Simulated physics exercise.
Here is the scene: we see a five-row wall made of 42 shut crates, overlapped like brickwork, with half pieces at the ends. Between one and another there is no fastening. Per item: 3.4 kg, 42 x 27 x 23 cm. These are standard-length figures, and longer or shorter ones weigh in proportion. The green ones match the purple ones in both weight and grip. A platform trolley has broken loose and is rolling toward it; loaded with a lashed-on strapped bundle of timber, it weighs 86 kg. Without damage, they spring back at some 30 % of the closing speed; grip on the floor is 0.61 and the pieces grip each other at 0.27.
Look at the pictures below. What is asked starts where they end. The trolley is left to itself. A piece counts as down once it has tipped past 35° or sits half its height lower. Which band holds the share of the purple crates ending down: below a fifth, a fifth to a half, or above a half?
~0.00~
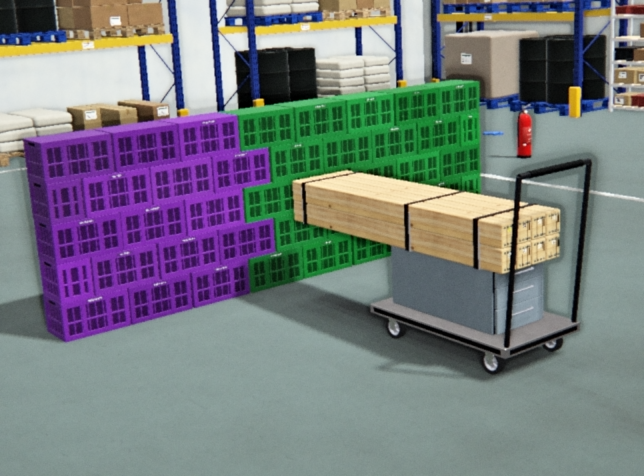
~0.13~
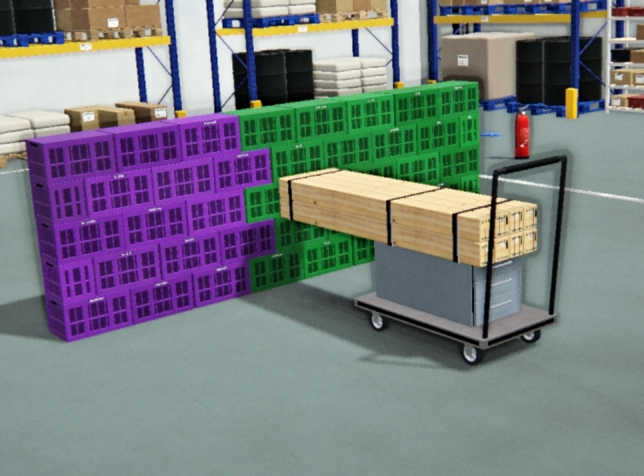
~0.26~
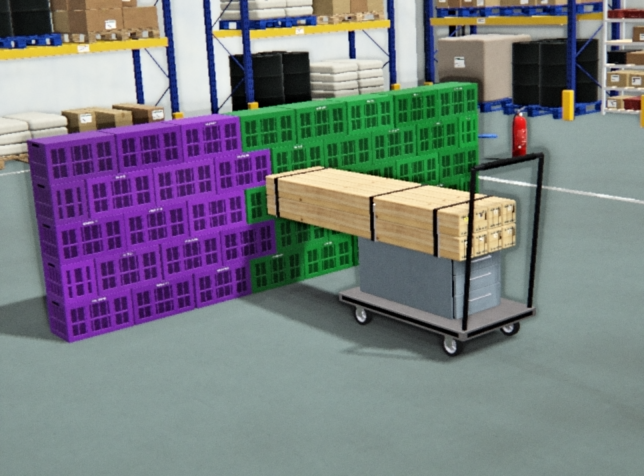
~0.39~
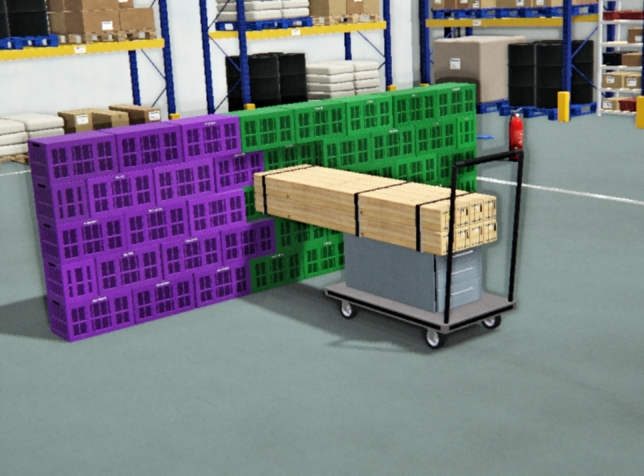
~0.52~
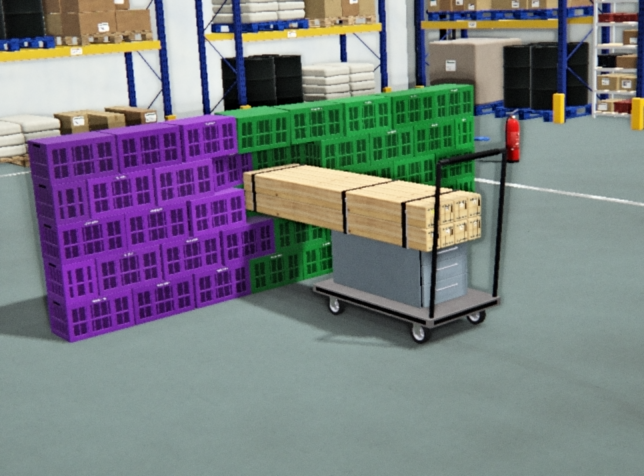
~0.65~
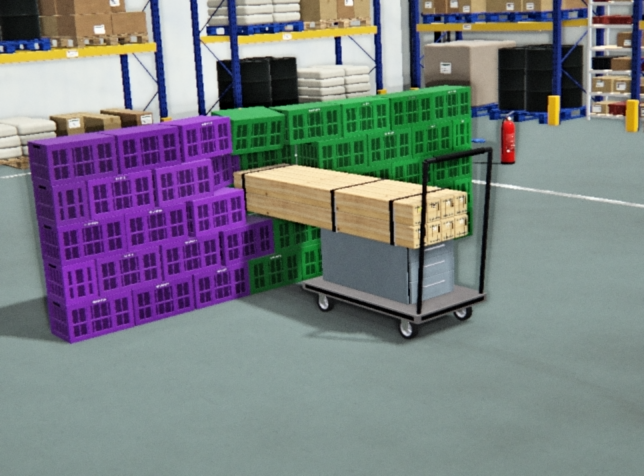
Below a fifth.
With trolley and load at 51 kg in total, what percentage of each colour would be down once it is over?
For purple it's 10, for green it's 30 in a hundred.
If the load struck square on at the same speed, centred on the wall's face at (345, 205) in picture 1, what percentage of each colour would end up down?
In that case you'd see purple at 0 per cent and green at 30 per cent down.
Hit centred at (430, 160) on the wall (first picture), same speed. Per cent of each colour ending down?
Down at the end: Purple 0 percent, green 40 percent.
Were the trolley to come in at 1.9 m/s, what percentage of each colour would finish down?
Purple 10%, green 30%.
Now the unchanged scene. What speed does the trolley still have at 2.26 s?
It is moving at around 0.0 m/s.
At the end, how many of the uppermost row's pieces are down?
That makes 4 in total.
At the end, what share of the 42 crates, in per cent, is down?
20 per cent.
Around 0.90 s, load 45 cm past the wall's line, still rolling; none of the 17 purple crates down (1 of 42 in all colours); top purple crate unmoved; top green crate displaced 10 cm.
Around 1.24 s, load 63 cm past the wall's line, still rolling; 2 of the 17 purple crates down (6 of 42 in all colours); top purple crate unmoved; top green crate tipped 10°.
Around 1.74 s, load 83 cm past the wall's line, still rolling; 2 of the 17 purple crates down (9 of 42 in all colours); top purple crate unmoved; top green crate on its side.
Around 2.26 s, load 84 cm past the wall's line, stopped; 2 of the 17 purple crates down (9 of 42 in all colours); top purple crate unmoved; top green crate on its side.
Finally (3.4 s), load 84 cm past the wall's line, stopped; 2 of the 17 purple crates down (9 of 42 in all colours); top purple crate unmoved; top green crate 92 cm lower. That is 12 per cent. Seen by the last camera, middles, top purple crate near (73, 159), top green crate near (197, 218).
